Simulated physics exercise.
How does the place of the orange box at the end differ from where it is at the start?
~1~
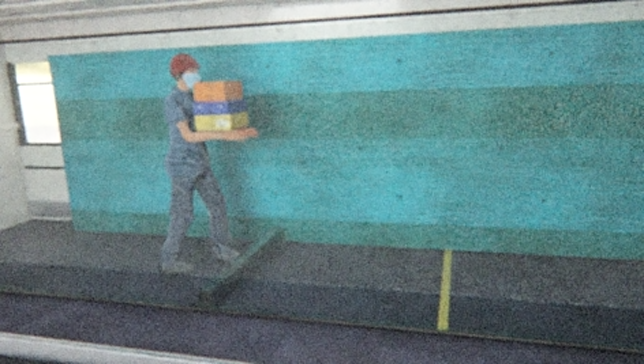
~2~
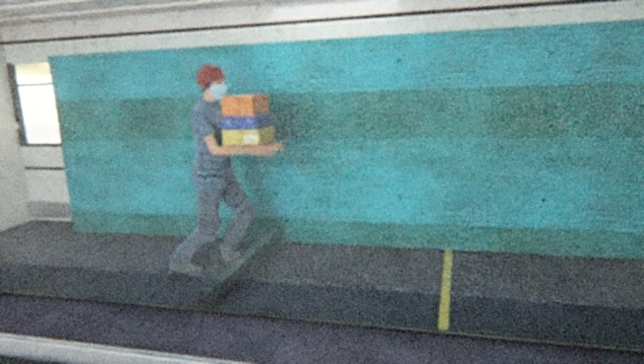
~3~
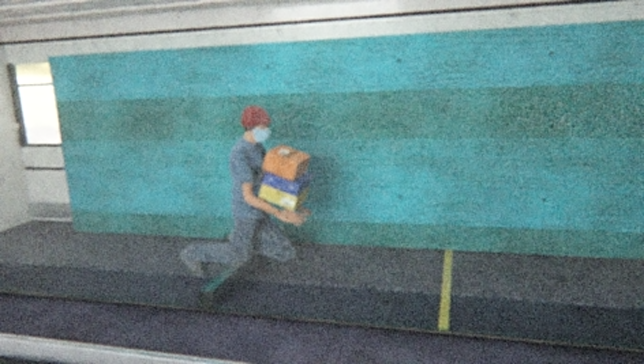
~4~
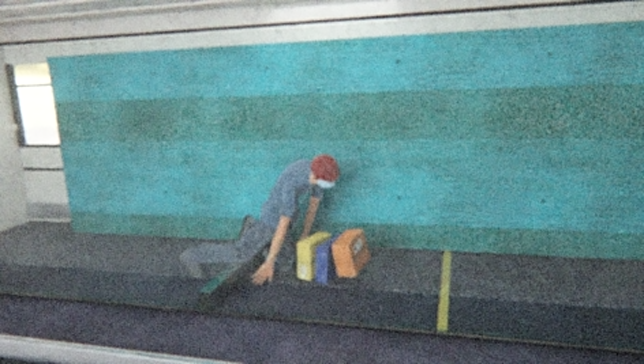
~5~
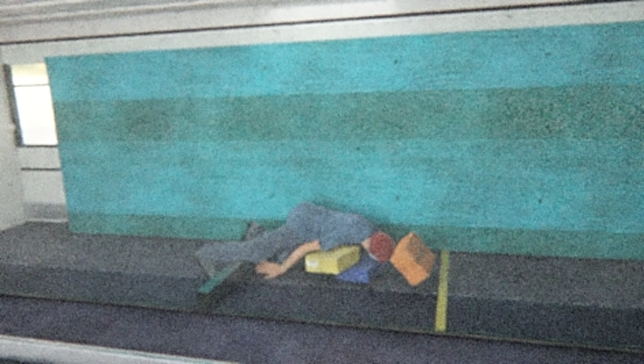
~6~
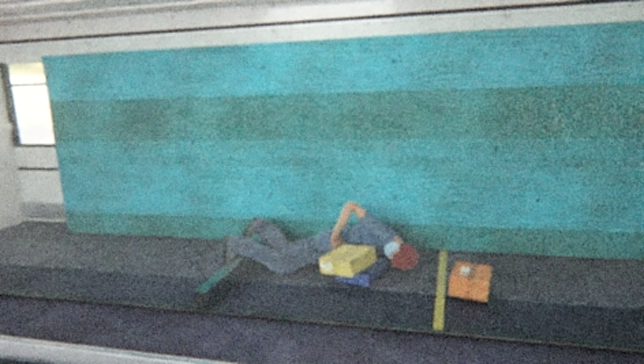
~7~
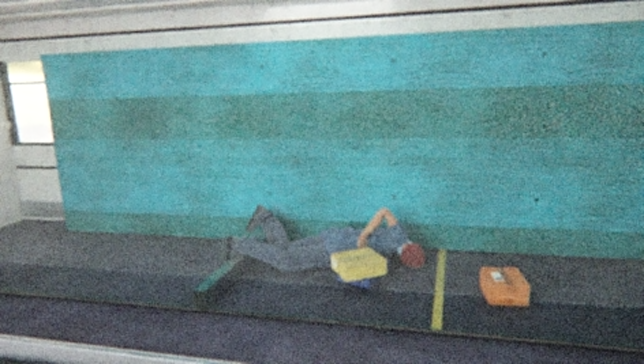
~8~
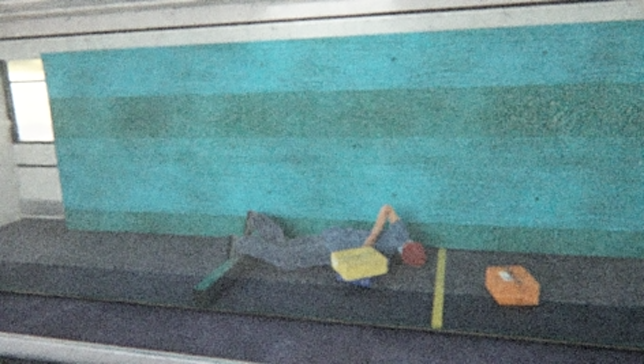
At the start the orange box is on top of the stack in the person's arms, left of the yellow line. At the end it lies on the floor to the right of the line, apart from the other boxes.
